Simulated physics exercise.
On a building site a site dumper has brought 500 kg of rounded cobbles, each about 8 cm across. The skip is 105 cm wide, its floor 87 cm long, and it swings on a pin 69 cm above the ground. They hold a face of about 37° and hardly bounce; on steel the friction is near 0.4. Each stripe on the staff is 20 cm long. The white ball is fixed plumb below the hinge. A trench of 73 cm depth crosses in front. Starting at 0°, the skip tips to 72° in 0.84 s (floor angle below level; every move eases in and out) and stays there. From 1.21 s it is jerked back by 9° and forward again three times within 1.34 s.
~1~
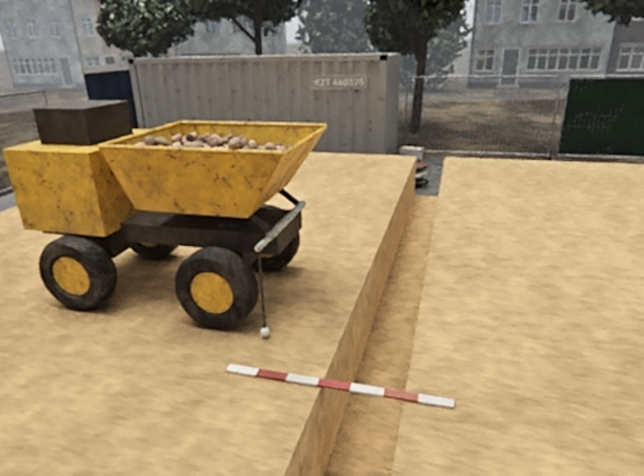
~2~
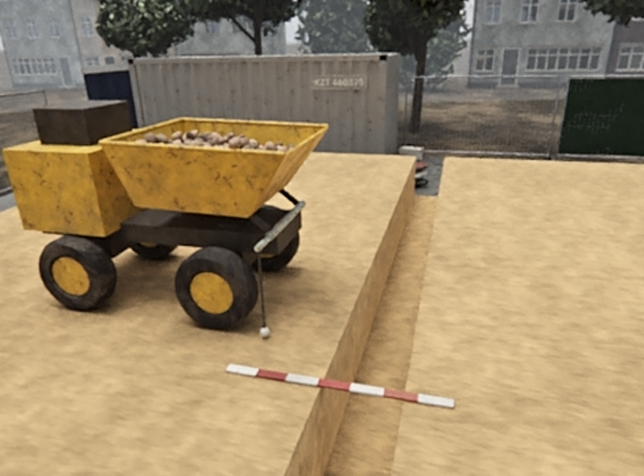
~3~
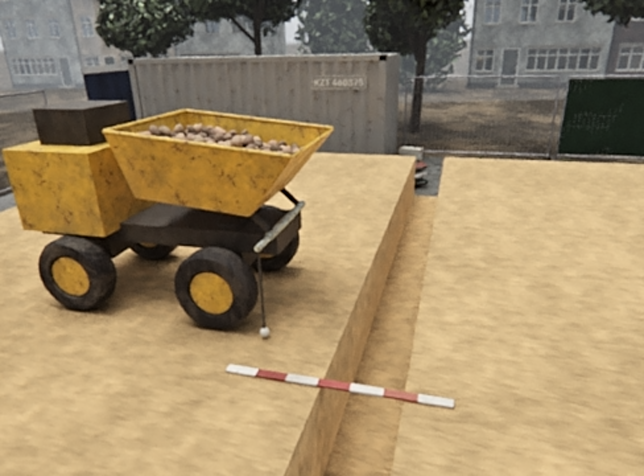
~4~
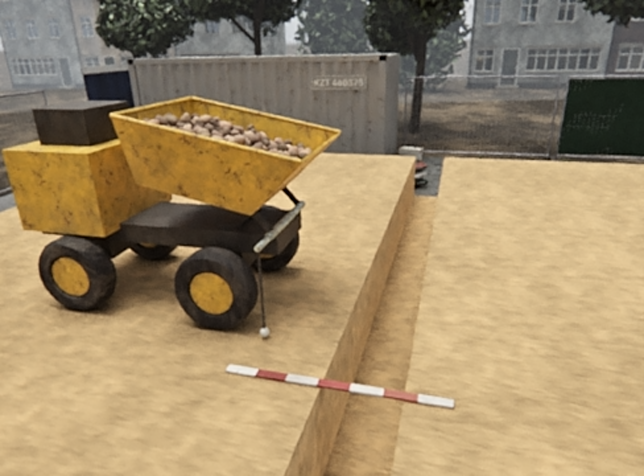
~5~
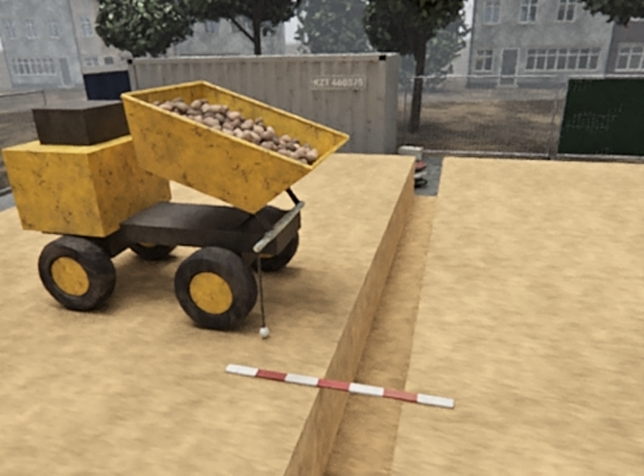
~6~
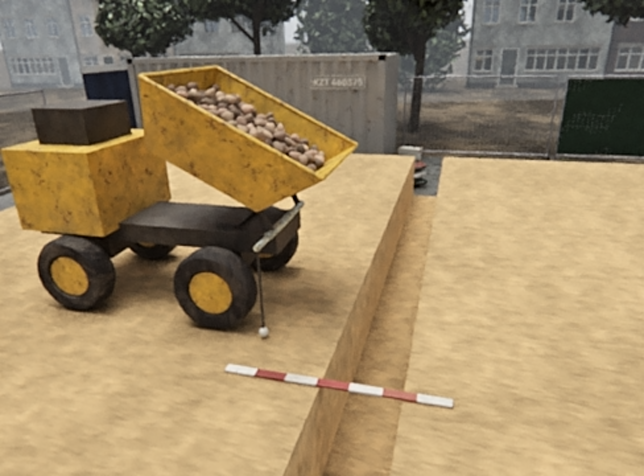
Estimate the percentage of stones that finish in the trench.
About 35 per cent.
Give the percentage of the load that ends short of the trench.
About 0 per cent.
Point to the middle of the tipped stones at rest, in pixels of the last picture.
Around (458, 315).
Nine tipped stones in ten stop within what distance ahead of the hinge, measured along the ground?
About 210 cm.
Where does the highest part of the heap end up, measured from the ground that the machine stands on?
Some 20 cm above that level.
A little later the floor is at 61°; 100 % in the skip; the foremost stones are at (339, 195).
Then the floor is at 72°; 87 % in the skip, 11 % in the trench, 2 % past the trench; the foremost stones are at (426, 300).
Later still the floor is at 72°; 0 % in the skip, 33 % in the trench, 67 % past the trench; the foremost stones are past the picture's edge.
In the end the floor is at 72°; 0 % in the skip, 33 % in the trench, 67 % past the trench; the foremost stones are past the picture's edge.
